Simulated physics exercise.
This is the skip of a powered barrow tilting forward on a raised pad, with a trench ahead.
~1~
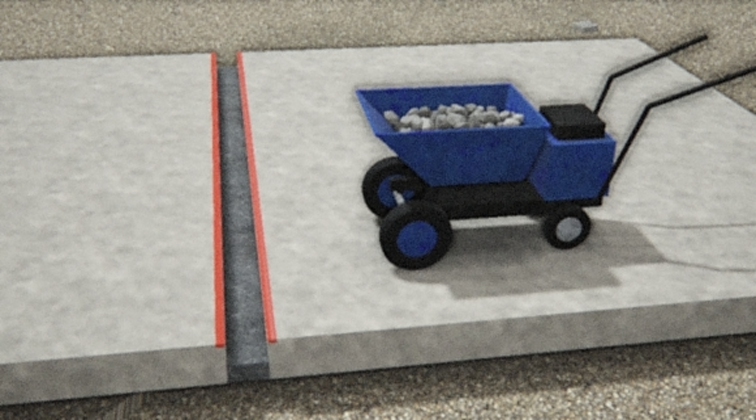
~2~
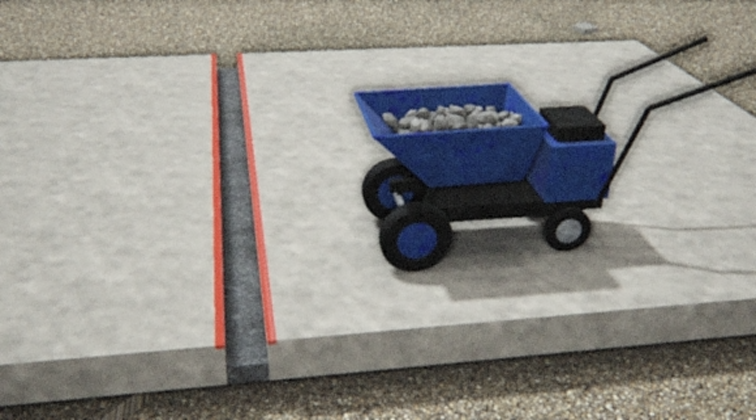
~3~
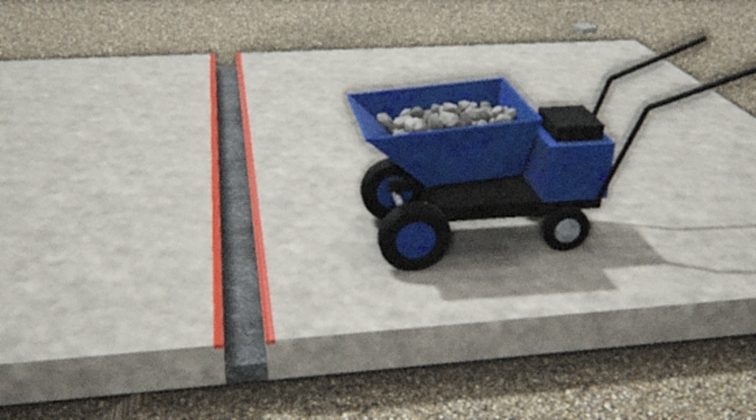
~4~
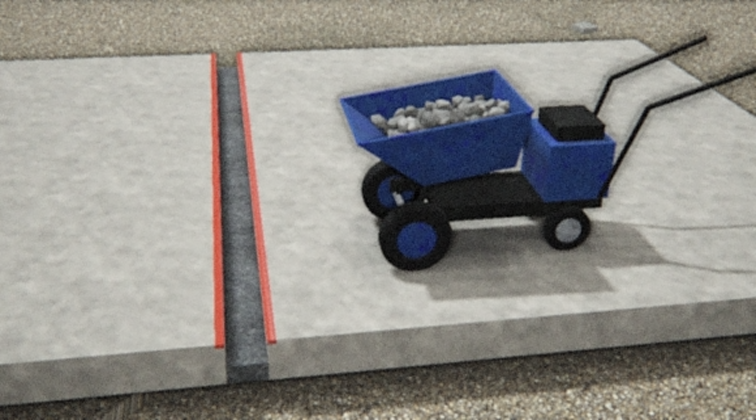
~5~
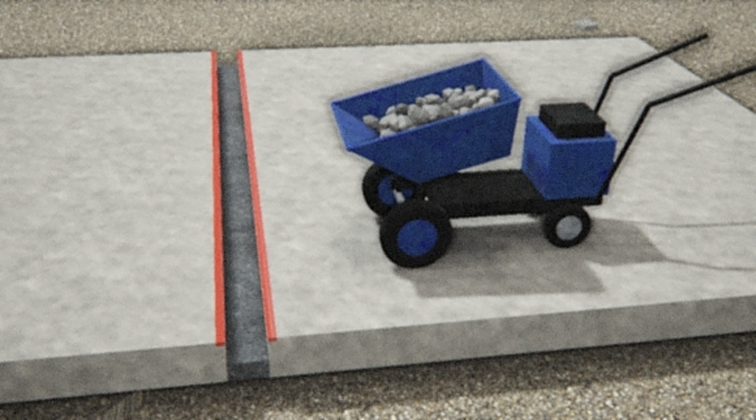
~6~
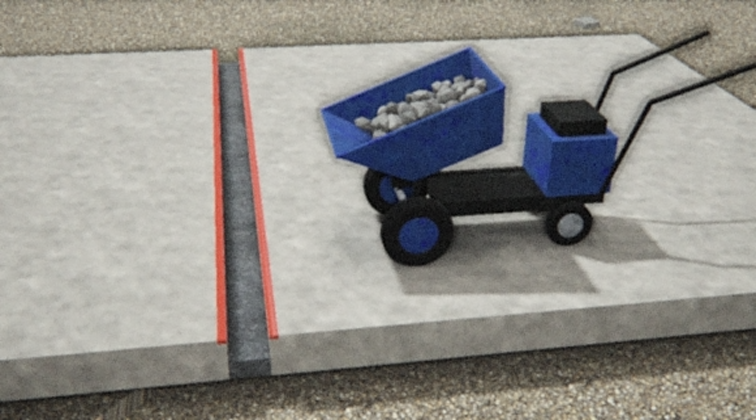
The clip opens on a blue powered barrow with a level skip of broken stones, standing on a raised concrete pad to the right of a narrow, red-edged trench. The skip tips barely forward, then tilts further, its rear rising clear of the chassis while the wheels stay put.
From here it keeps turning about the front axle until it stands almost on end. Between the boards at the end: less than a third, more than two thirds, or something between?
The trench takes from one third to two thirds.
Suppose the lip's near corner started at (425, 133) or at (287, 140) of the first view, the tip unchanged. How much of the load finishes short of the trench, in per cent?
Near 60 % and 0 %.
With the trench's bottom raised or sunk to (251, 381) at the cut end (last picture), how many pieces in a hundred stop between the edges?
Near 60 %.
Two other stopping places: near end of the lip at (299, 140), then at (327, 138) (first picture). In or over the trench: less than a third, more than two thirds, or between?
First under a third, then in the middle band.
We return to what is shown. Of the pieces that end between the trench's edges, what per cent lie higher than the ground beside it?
Some 30 per cent.
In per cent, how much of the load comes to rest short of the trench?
Close to 25 per cent.
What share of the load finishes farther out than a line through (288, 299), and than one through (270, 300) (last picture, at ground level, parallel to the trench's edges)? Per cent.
About 70 and 60 per cent.
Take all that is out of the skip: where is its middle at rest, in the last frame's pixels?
Near (249, 248).
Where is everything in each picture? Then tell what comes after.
Lip of the skip near (377, 136), level; top of the load near (459, 122), broken stones; first edge of the trench near (268, 303); far edge near (219, 307), the trench under half as wide as the skip, and about half as deep as wide, in the first frame.
Lip of the skip near (375, 138), tipped barely; top of the load near (478, 129), in the second frame.
Lip of the skip near (368, 140), tipped barely; top of the load near (473, 126), in the third frame.
Lip of the skip near (359, 145), tipped a little; top of the load near (466, 121), in the fourth frame.
Lip of the skip near (349, 150), tipped a little; top of the load near (468, 106), in the fifth frame.
Lip of the skip near (338, 157), tipped clearly; top of the load near (457, 98); first edge of the trench near (270, 300); far edge near (221, 304), in the sixth frame.
Shortly afterwards, skip tipped steeply; the whole lot in the skip.
Next, skip tipped right over; the bulk in the skip; a little short of the trench; a little in or heaped over the trench; only a few falling.
Some moments later, skip tipped right over; near a quarter in the skip; near a quarter short of the trench; near half in or heaped over the trench; a little beyond it.
In the end, skip tipped right over; near a quarter in the skip; near a quarter short of the trench; near half in or heaped over the trench; a little beyond it.
